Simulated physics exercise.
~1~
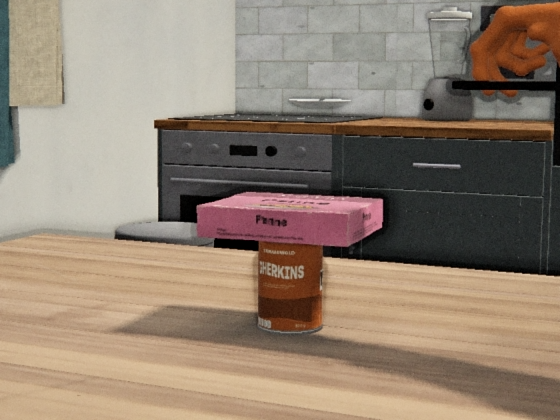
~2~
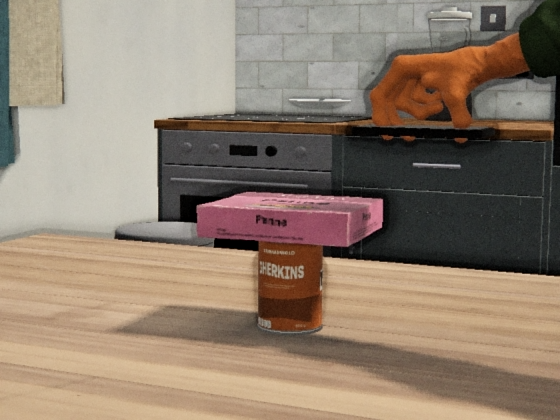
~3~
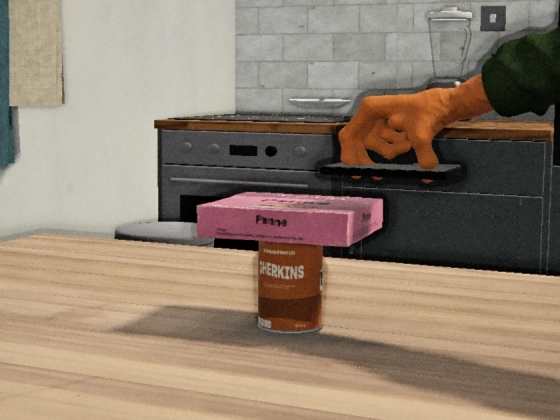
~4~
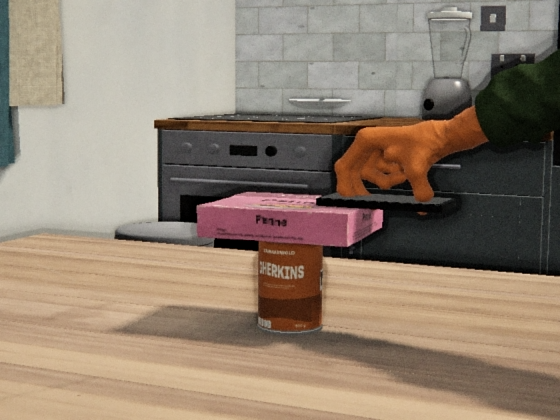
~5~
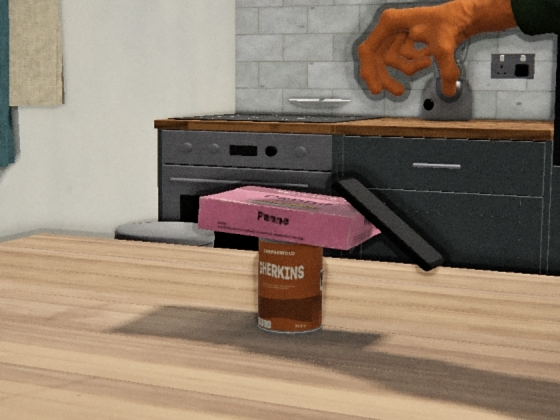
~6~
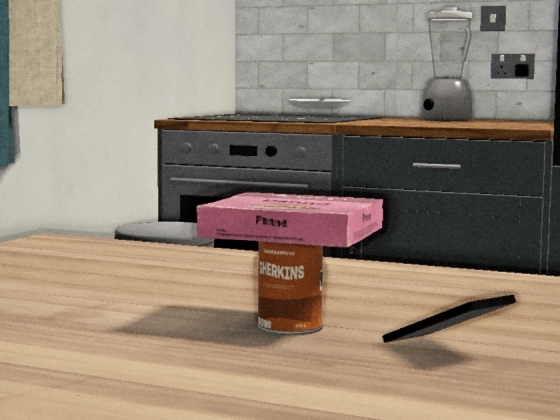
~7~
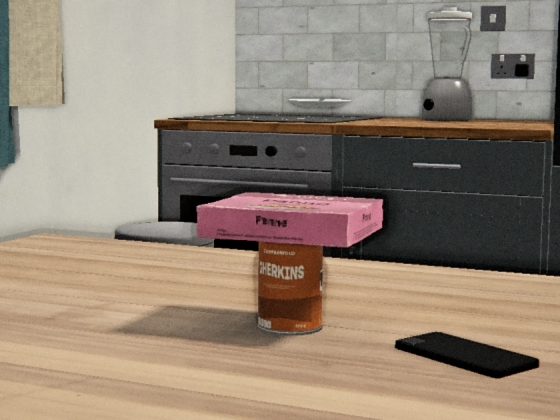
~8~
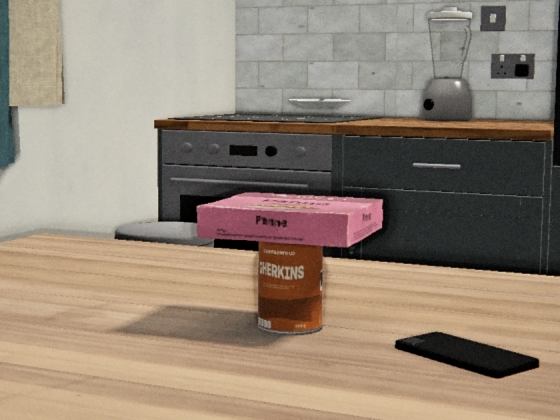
A black phone, released by a hand on a pink box's edge, falls onto the table.
